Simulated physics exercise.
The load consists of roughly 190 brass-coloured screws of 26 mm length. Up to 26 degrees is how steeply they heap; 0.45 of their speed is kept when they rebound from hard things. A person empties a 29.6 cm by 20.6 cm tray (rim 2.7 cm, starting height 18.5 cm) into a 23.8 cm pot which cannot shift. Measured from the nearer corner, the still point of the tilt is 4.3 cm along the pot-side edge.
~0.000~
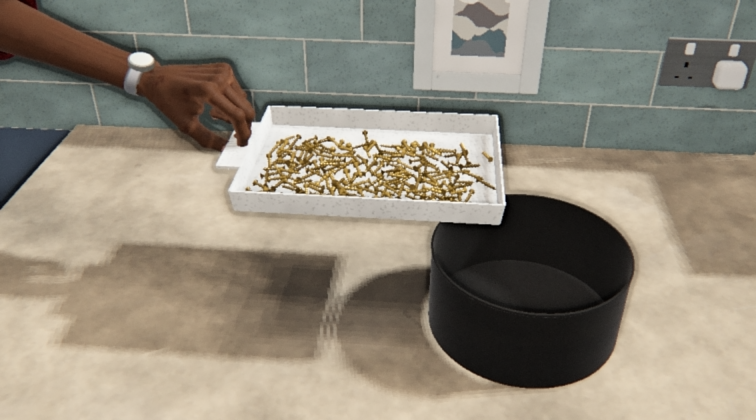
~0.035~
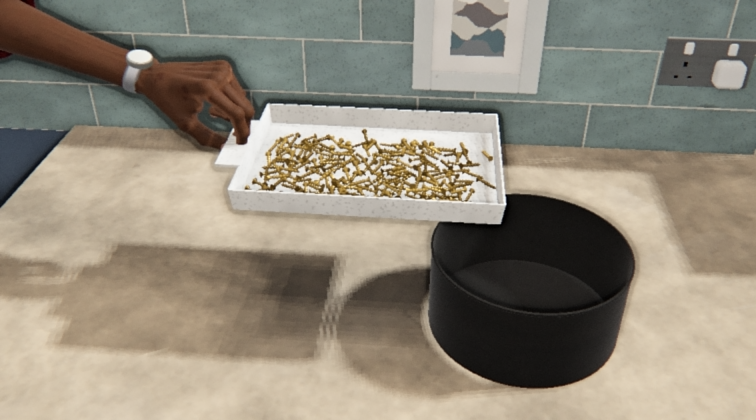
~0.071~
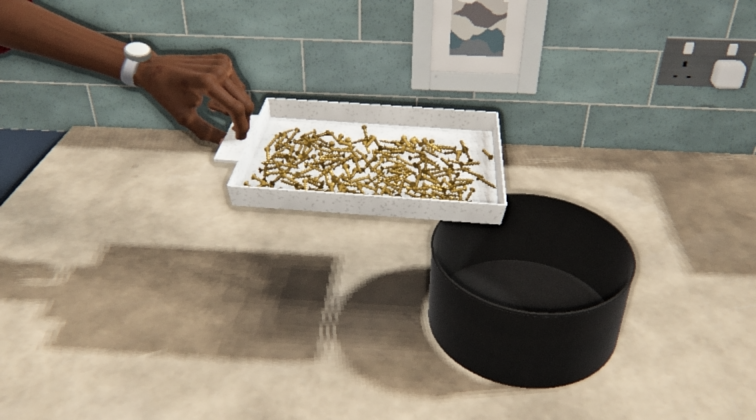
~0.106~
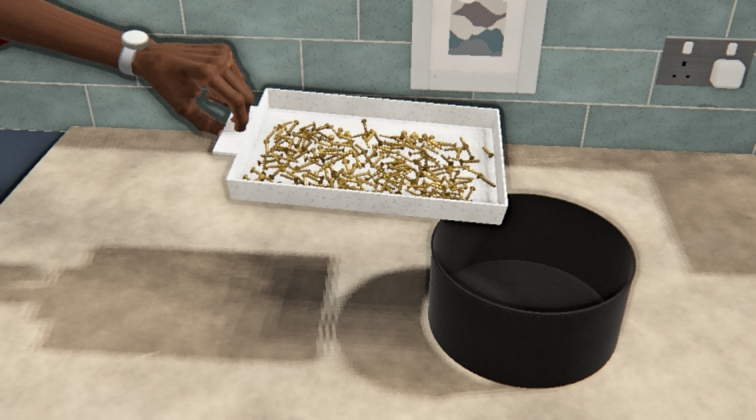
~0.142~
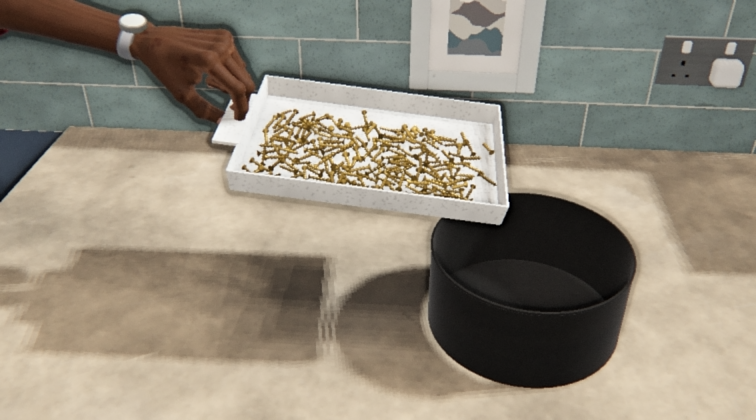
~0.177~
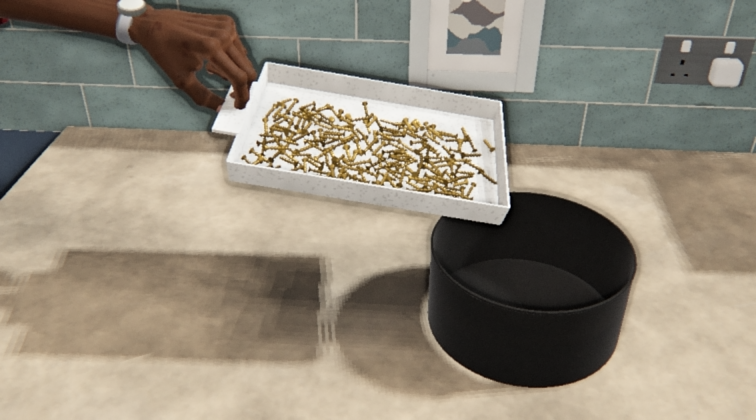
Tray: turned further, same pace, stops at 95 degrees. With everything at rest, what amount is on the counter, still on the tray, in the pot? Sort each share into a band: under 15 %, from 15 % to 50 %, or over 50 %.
Counter: Under 15 %; tray: Under 15 %; pot: Over 50 %.
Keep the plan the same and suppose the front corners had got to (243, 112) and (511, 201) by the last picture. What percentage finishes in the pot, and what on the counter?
In the pot: 85 per cent; on the counter: 10 per cent.
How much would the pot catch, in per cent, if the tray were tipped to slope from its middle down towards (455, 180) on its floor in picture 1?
That would be close to 95 per cent.
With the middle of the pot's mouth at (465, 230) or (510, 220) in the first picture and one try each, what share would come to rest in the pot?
The shares would be near 45 and 30 per cent respectively.
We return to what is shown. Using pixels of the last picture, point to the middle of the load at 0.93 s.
By then the middle of the load sits around (509, 208).
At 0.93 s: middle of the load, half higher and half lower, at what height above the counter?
Some 20 cm.
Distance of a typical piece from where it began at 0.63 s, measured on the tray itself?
Roughly 7 cm.
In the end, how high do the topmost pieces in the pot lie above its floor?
Around 3.0 cm above the floor.
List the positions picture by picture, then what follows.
The first picture shows tray tilt 0 degrees, front corners at (232, 190) and (502, 203); middle of the pieces at (370, 167); pot at (531, 248).
The second picture shows tray tilt 0 degrees, front corners at (232, 188) and (502, 203); middle of the pieces at (370, 166).
The third picture shows tray tilt 2 degrees, front corners at (231, 184) and (503, 203); middle of the pieces at (370, 163).
The fourth picture shows tray tilt 4 degrees, front corners at (231, 178) and (504, 204), lowest corner right front; middle of the pieces at (370, 158).
The fifth picture shows tray tilt 7 degrees, front corners at (230, 169) and (505, 205), lowest corner right front; middle of the pieces at (370, 152).
The sixth picture shows tray tilt 10 degrees, front corners at (231, 160) and (506, 205), lowest corner right front; middle of the pieces at (371, 145); pot at (532, 245). Its pace works out near 90 degrees a second.
After 0.63 s, tilt 51 degrees; the tray holds 100 %, the pot 0 %.
After 0.93 s, tilt 78 degrees; the tray holds 75 %, the pot 10 %.
After 1.33 s, tilt 95 degrees; the tray holds 10 %, the pot 85 %.
At rest (2.1 s), counter 5 %, tray 5 %, pot 90 %.
